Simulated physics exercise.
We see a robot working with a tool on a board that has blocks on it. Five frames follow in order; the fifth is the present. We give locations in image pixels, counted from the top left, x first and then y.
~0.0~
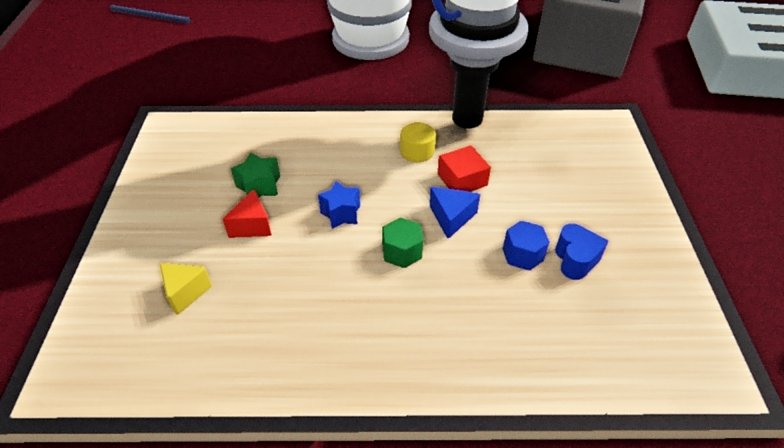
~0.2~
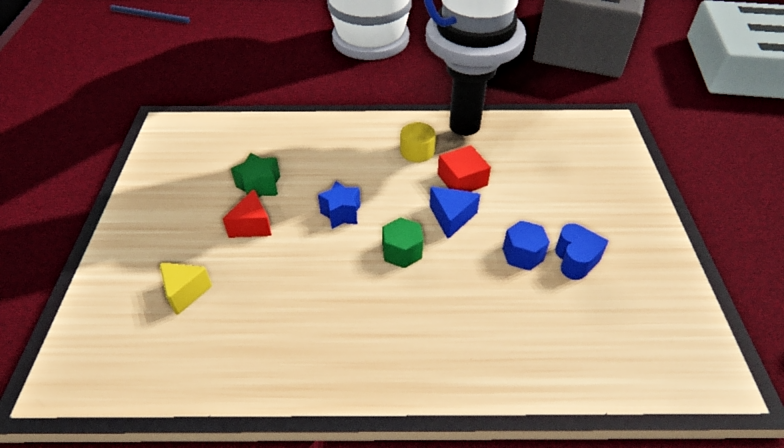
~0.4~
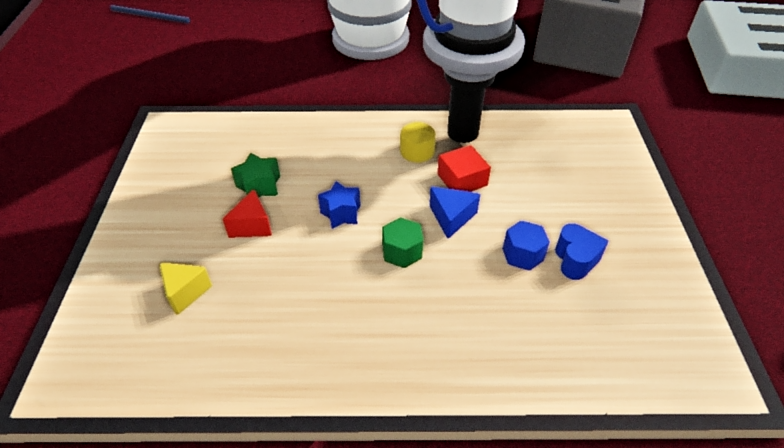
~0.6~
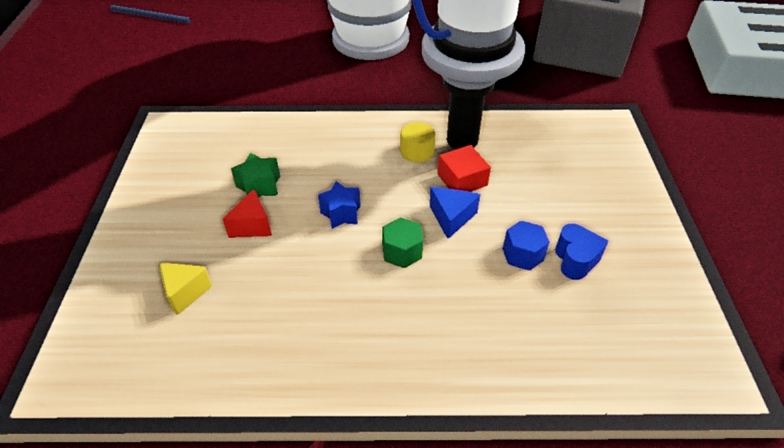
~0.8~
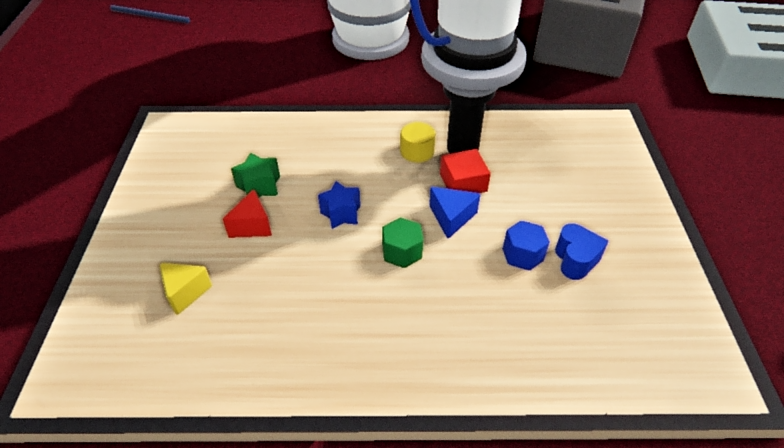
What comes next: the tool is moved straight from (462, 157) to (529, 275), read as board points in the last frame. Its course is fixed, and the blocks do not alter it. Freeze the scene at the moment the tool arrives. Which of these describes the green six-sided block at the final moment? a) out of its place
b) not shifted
My pick is a.
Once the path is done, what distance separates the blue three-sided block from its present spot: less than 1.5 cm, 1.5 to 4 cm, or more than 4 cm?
It ends farther than 4 cm from its spot.
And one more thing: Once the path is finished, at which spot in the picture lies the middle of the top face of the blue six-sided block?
Expect it around (563, 285).
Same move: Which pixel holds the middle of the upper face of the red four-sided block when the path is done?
At (474, 230).
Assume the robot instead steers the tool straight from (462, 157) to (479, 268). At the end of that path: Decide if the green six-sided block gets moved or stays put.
Once the tool is done, the green six-sided block is in a new spot.
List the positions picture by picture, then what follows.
In the first frame, tool tip (467, 119); block tops, green six-sided block (403, 232); blue three-sided block (454, 199); red four-sided block (465, 160); blue six-sided block (528, 235); blue heart-shaped block (583, 242).
In the second frame, tool (465, 126); blocks unchanged.
In the third frame, tool (463, 133); blocks unchanged.
In the fourth frame, tool (462, 141); blocks unchanged.
In the fifth frame, tool (463, 148); green six-sided block (403, 232); blue three-sided block (454, 199); red four-sided block (466, 163); blue six-sided block (528, 235); blue heart-shaped block (583, 242).
What follows on the original path. One third of the way, tool (484, 183); blue three-sided block (444, 215), turned 25° clockwise; red four-sided block (471, 198), turned 50° clockwise.
Two thirds of the way, tool (507, 222); green six-sided block (393, 235), turned 25° clockwise; blue three-sided block (436, 232), turned 50° clockwise; red four-sided block (474, 225), turned 75° clockwise; blue six-sided block (531, 238).
At the end, tool (532, 266); green six-sided block (390, 234), turned 30° clockwise; blue three-sided block (434, 234), turned 55° clockwise; red four-sided block (474, 230), turned 85° clockwise; blue six-sided block (563, 285); blue heart-shaped block in place.
